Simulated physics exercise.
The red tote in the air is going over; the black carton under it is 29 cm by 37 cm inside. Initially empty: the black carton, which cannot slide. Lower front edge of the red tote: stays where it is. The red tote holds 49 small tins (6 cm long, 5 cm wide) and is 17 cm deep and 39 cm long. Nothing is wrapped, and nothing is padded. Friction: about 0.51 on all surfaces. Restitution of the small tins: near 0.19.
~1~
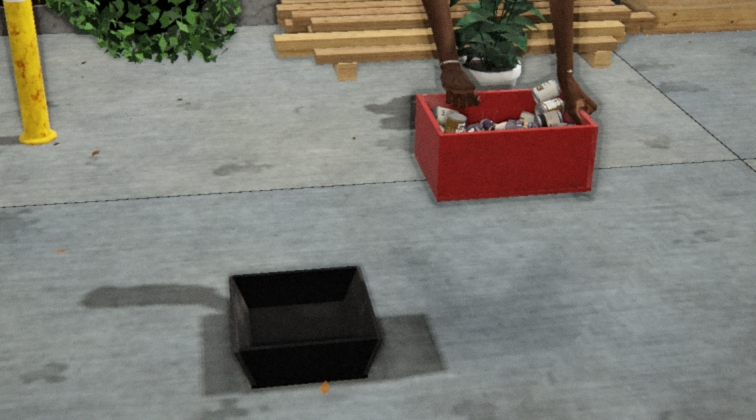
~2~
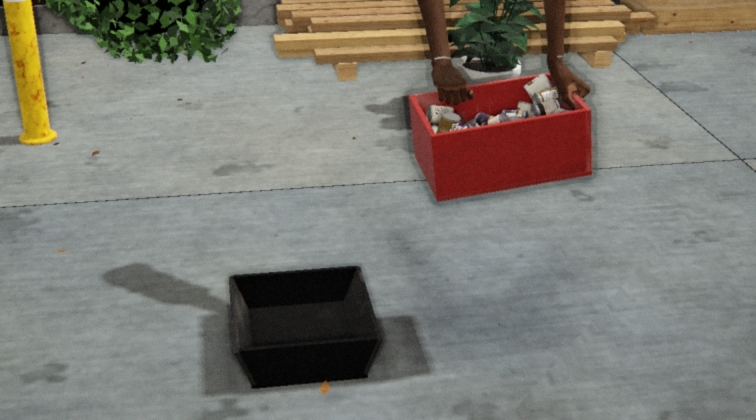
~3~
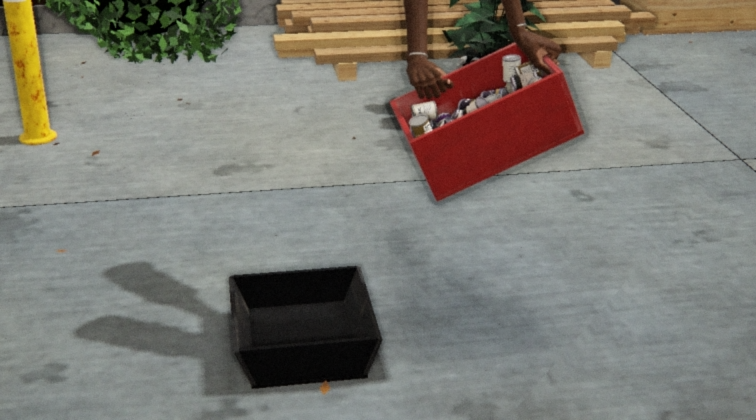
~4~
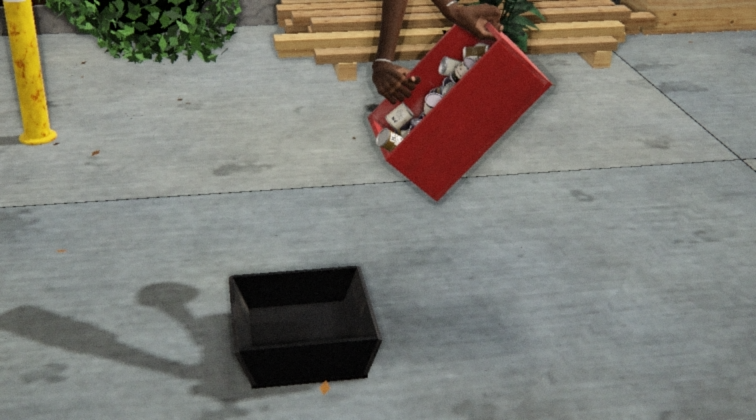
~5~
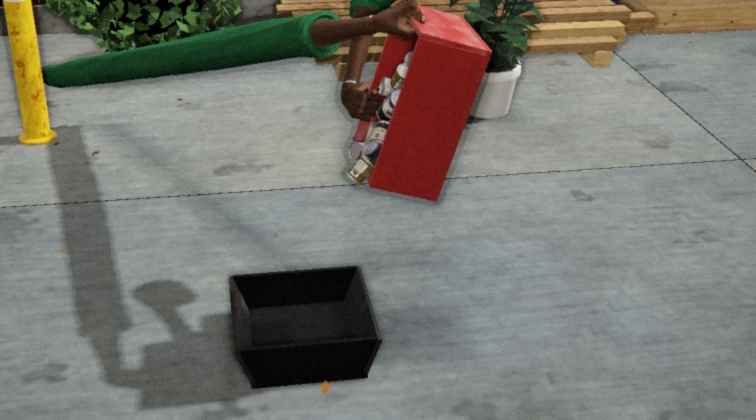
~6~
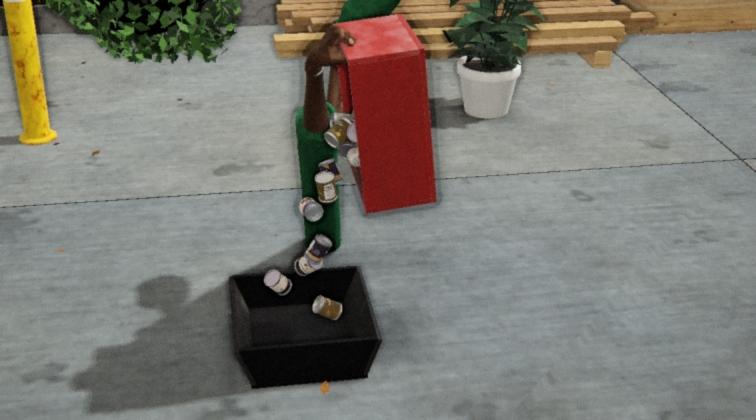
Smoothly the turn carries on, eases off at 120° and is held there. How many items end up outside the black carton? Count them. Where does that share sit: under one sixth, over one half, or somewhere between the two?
Under one sixth.
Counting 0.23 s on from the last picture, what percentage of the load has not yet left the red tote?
Roughly 60 per cent is still inside.
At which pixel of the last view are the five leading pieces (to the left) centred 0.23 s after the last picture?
At about (264, 338).
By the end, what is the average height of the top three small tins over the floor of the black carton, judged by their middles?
Roughly 9 centimetres.
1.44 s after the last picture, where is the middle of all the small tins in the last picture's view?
Roughly at pixel (295, 327).
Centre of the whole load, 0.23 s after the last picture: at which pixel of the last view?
Look near pixel (346, 181).
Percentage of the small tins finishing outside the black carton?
Close to 5 in a hundred of them.
Then, 0.23 s after the last picture, tilt 114°; 30 still in the red tote, 9 in the black carton and 10 in the air.
Then, 0.52 s after the last picture, tilt 120°; 7 still in the red tote, 29 in the black carton and 13 in the air.
Then, 0.92 s after the last picture, tilt 120°; 45 in the black carton, 2 outside the black carton and 2 in the air.
Final count (1.44 s after the last picture), 46 in the black carton and 3 outside the black carton. Asked share, 3 of 49, 6 per cent.
